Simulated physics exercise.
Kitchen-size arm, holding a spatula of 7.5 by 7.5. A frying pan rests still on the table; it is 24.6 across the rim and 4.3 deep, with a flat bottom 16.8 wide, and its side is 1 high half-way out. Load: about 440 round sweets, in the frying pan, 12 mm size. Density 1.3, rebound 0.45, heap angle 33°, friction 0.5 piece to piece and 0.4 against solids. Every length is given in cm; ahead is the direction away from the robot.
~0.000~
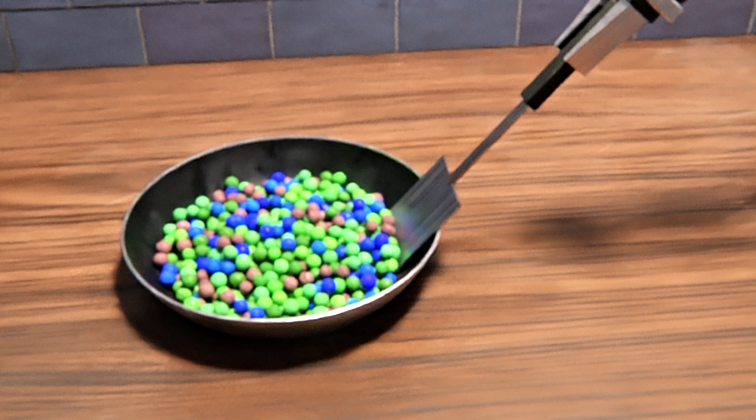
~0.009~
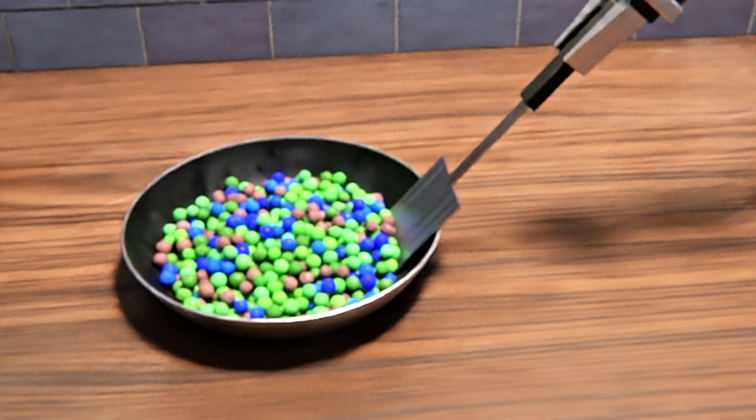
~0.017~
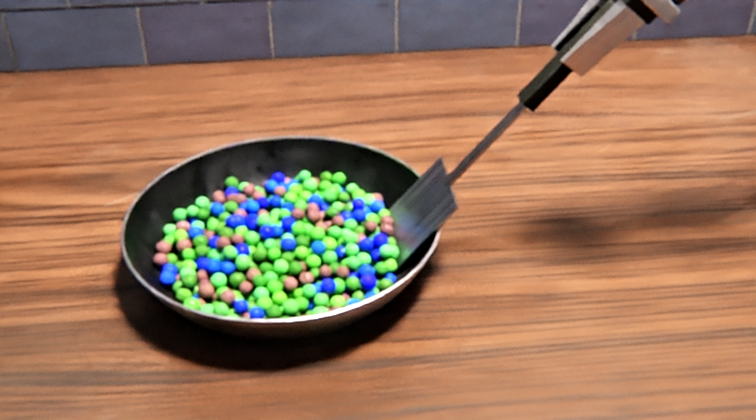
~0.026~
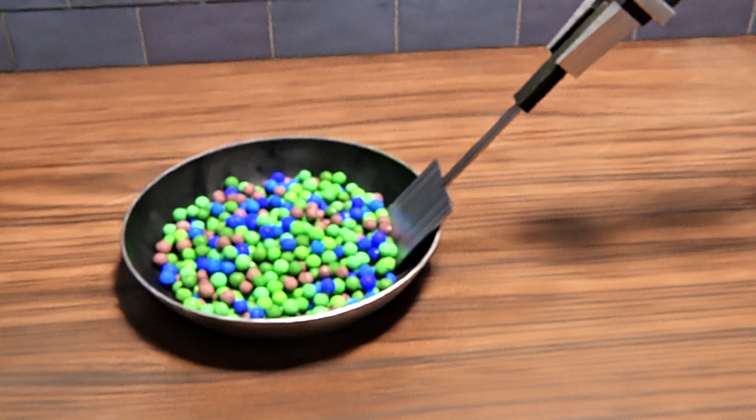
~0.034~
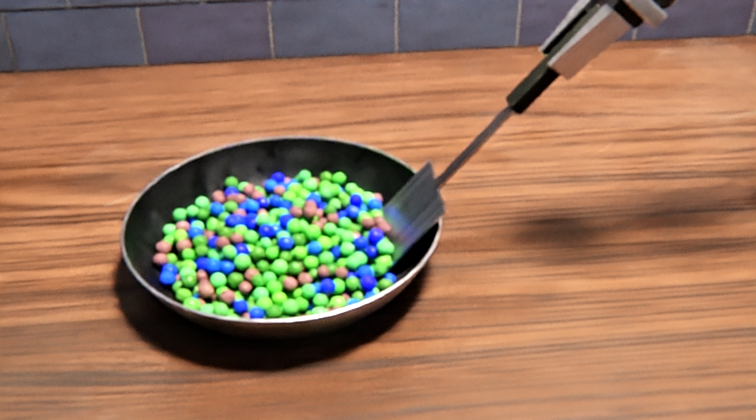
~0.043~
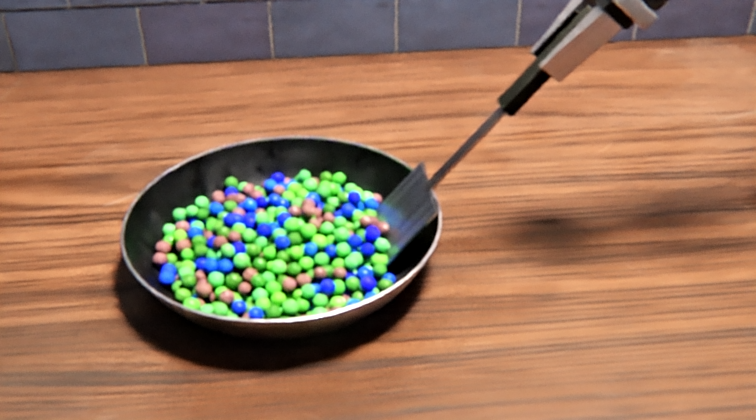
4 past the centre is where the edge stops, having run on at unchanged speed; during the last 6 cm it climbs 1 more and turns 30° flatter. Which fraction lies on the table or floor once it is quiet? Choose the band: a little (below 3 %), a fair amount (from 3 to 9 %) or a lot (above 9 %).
It is a little, below 3 %.
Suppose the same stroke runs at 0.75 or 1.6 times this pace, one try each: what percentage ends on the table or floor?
First try around 0 %, second try around 5 %.
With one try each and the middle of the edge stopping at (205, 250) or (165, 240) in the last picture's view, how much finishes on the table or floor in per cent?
Around 5 per cent for the first try and 20 per cent for the second.
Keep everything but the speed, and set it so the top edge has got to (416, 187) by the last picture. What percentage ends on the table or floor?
Some 0 percent.
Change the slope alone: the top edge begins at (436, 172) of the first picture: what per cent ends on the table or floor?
Some 0 per cent.
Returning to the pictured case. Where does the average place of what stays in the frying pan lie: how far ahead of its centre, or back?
Ahead, by about 4.0 cm.
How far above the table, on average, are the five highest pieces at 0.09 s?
I'd put it close to 5 cm.
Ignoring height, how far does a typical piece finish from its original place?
Level distance of around 3 cm.
After 0.09 s, sloping 50°, highest piece 5 above the table; 435 in the frying pan.
After 0.14 s, sloping 37°, highest piece 5 above the table; 435 in the frying pan.
After 0.37 s, sloping 20°, highest piece 5 above the table; 435 in the frying pan.
After 1.42 s, sloping 20°, highest piece 5 above the table; 435 in the frying pan.
At rest, 435 in the frying pan. That is 0 % on the table or floor.
